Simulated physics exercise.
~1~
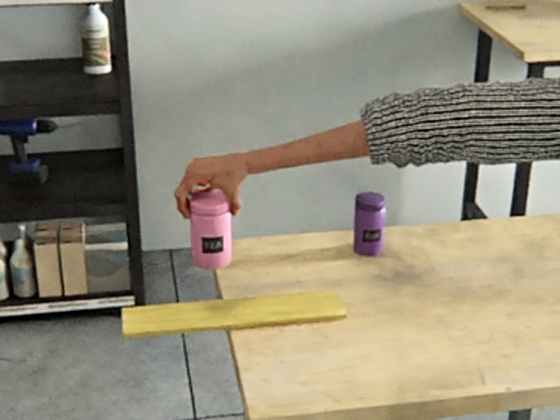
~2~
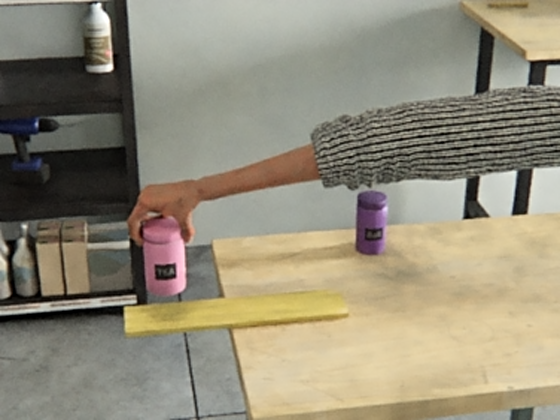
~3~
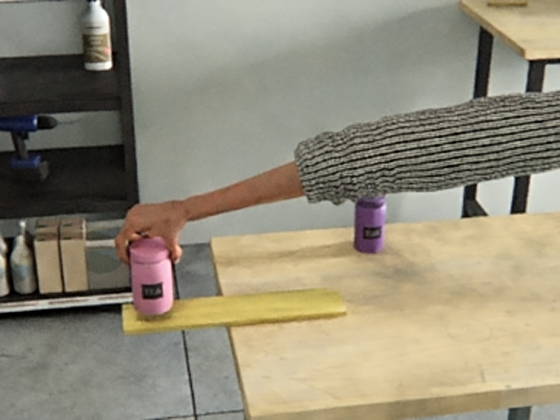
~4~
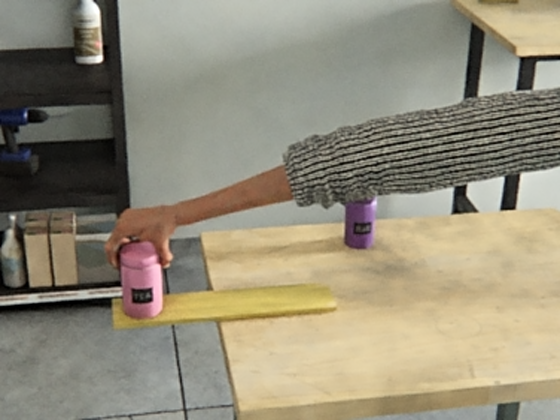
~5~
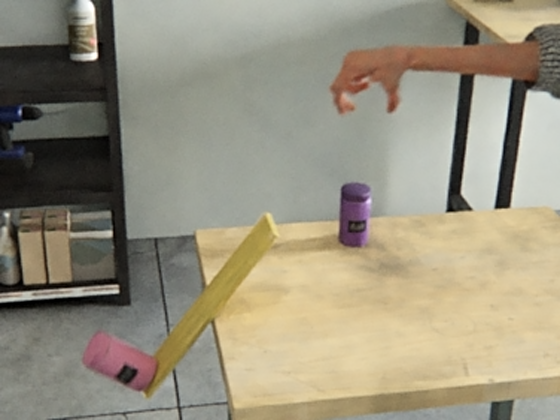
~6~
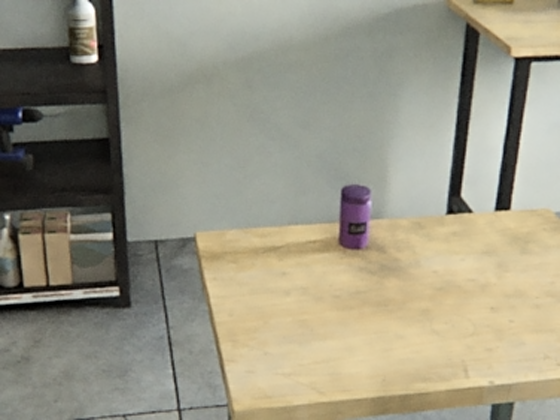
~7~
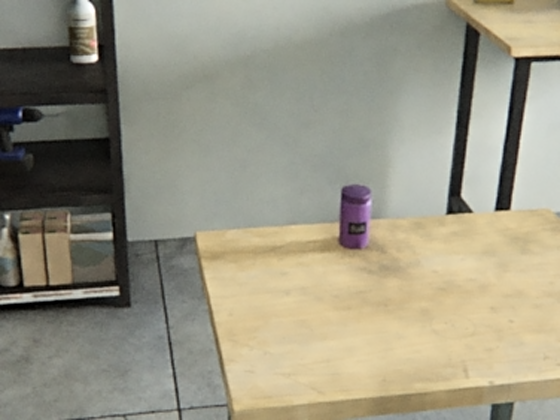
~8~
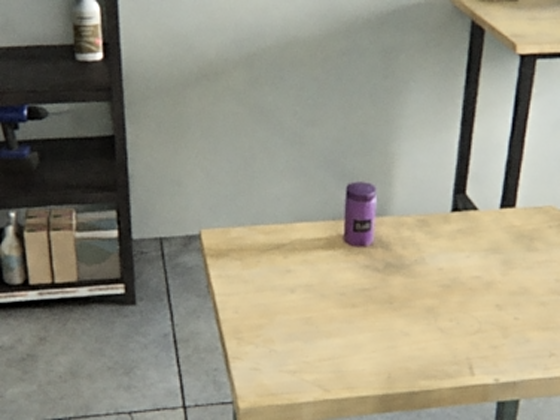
A hand sets a pink jar on the plank's overhanging end, releases it, and both fall.
